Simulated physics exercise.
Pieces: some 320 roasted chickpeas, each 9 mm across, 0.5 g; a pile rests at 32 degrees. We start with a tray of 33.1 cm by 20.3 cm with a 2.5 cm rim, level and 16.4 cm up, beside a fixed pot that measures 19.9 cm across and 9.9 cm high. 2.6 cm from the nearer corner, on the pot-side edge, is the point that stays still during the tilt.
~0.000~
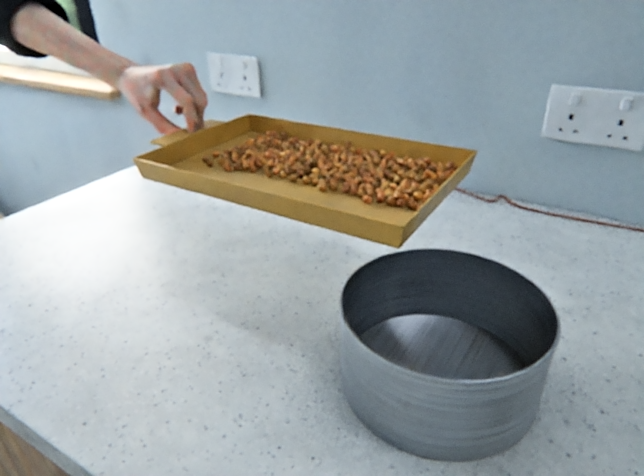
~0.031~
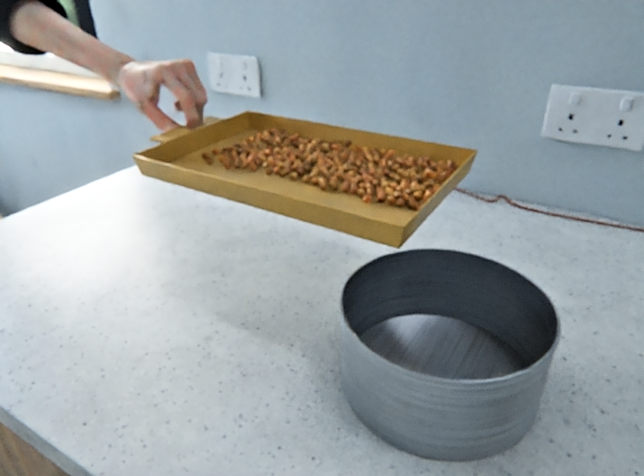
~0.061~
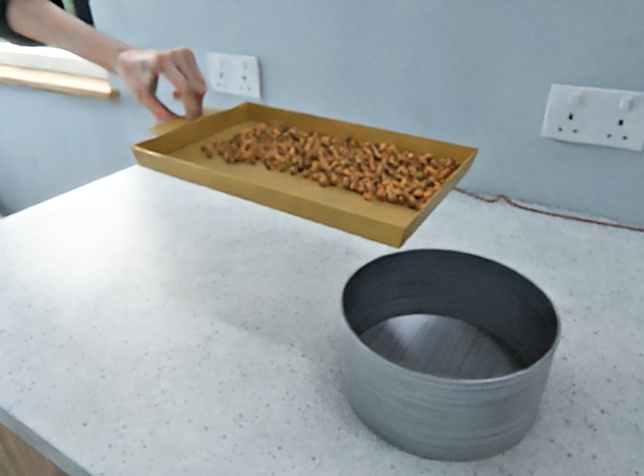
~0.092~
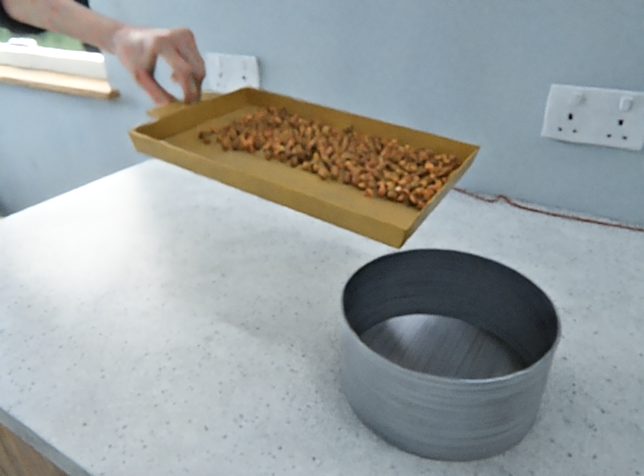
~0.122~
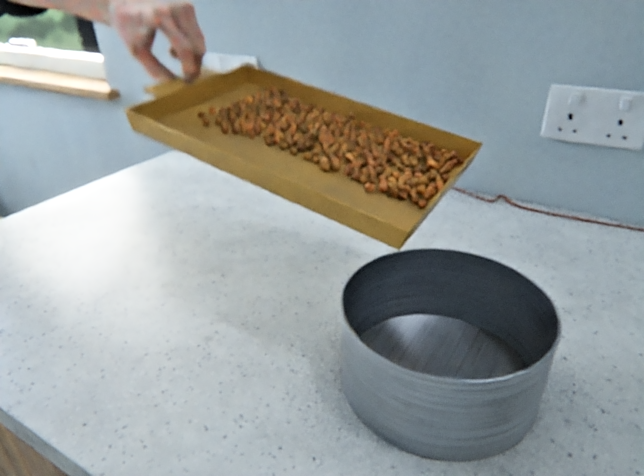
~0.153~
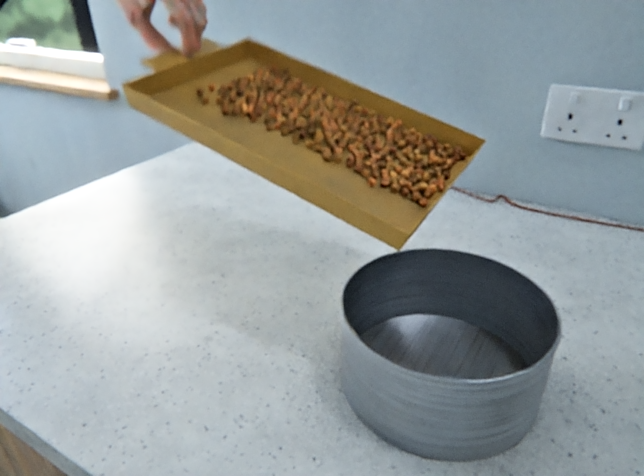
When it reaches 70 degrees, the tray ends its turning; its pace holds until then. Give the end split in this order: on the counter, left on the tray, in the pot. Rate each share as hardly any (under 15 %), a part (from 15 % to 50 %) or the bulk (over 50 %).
Counter: Hardly any; left on the tray: A part; pot: The bulk.
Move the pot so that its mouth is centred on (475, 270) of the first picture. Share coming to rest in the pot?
30 %.
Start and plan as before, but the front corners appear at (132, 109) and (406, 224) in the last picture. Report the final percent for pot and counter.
In the pot: 25 per cent; on the counter: 5 per cent.
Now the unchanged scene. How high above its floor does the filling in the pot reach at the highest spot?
Roughly 2.5 centimetres.
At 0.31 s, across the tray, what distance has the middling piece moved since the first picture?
Around 1 centimetres.
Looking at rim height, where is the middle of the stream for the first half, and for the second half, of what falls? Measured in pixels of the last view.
Earlier half close to (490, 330), later half at (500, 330) in pixels.
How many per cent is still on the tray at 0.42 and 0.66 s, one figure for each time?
100 then 40.
After 0.31 s, tilt 45 degrees; the tray holds 100 %, the pot 0 %.
Then, at 0.42 s, tilt 64 degrees; the tray holds 100 %, the pot 0 %.
Then, at 0.66 s, tilt 70 degrees; the tray holds 40 %, the pot 50 %.
By 1.6 s all is still; counter 5 %, tray 40 %, pot 60 %.
